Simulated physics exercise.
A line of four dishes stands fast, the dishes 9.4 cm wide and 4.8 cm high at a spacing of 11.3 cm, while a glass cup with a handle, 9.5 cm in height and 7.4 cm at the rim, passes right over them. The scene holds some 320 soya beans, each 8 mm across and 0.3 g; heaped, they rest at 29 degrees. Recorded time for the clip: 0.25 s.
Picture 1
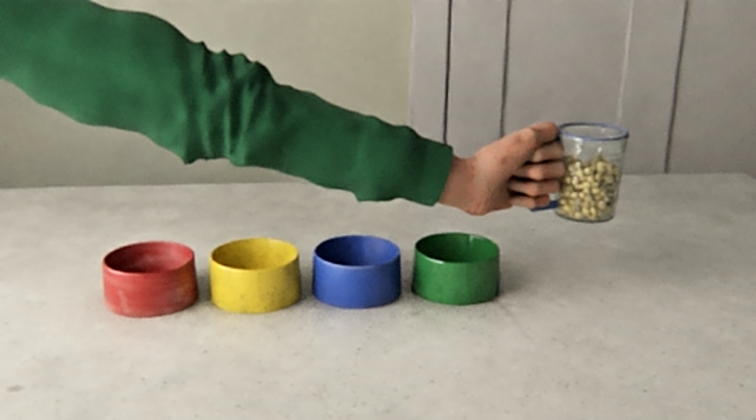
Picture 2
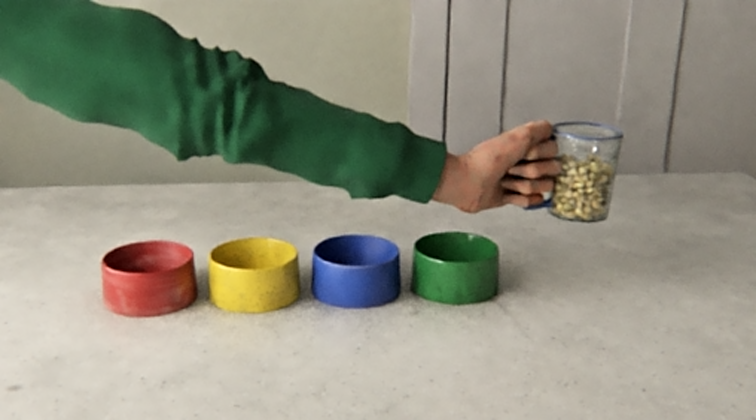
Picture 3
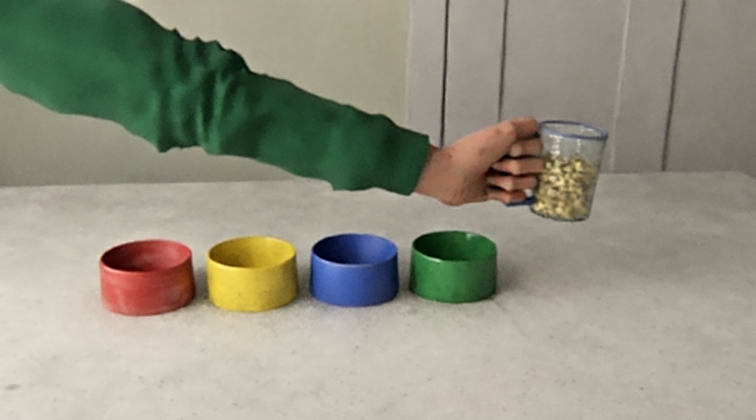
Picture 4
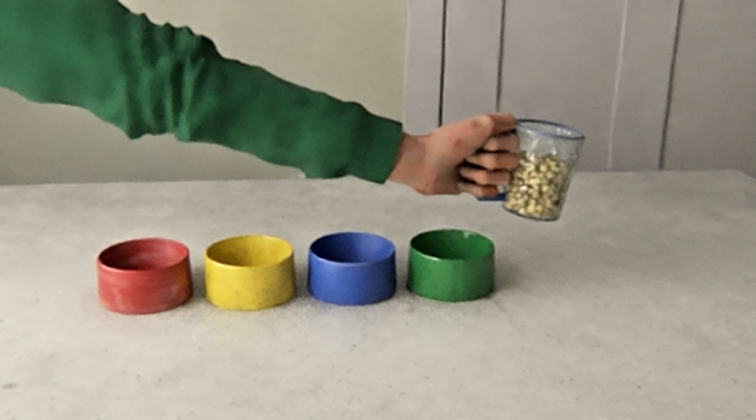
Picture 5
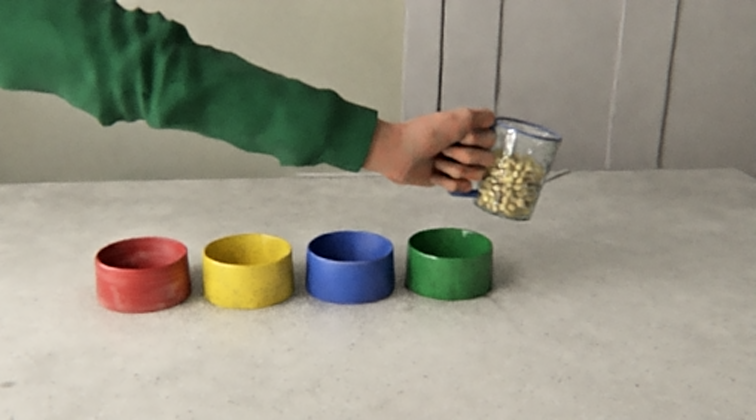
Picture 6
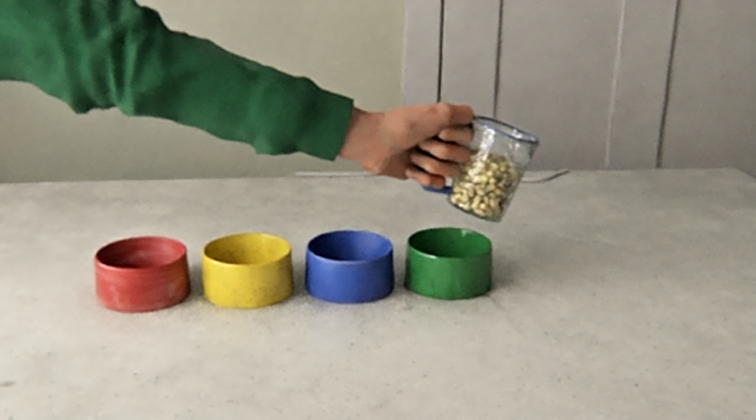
A clear cup of pale beans, held by its handle in the hand of a green-sleeved arm, starts out upright to the right of four dishes coloured red, yellow, blue and green. The hand moves it steadily left, tilting it gradually to the right, until it is above and slightly right of the green dish.
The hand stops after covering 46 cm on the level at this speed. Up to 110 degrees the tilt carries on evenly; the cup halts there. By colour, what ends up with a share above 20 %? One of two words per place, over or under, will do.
Red dish - under, blue dish - under, green dish - under, yellow dish - over, counter - under.
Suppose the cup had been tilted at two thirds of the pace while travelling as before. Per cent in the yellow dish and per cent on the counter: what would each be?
The yellow dish would get 100 and the counter 0.
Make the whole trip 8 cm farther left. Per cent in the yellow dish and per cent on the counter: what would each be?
Yellow 0; counter 0.
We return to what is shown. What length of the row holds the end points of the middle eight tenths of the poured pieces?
Close to 6 centimetres along the dishes.
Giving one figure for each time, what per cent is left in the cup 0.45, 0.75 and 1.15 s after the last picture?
One after the other: 100, 100, 50 in a hundred.
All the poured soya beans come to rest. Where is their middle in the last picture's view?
Estimated resting centre: Around (242, 270).
Then, 0.45 s after the last picture, tilt 62 degrees; cup holds 100 %.
Then, 0.75 s after the last picture, tilt 91 degrees; cup holds 100 %.
Then, 1.15 s after the last picture, tilt 110 degrees; cup holds 50 %, yellow 45 %.
In the end, red 0 %, blue 0 %, green 0 %, yellow 100 %, counter 0 %.
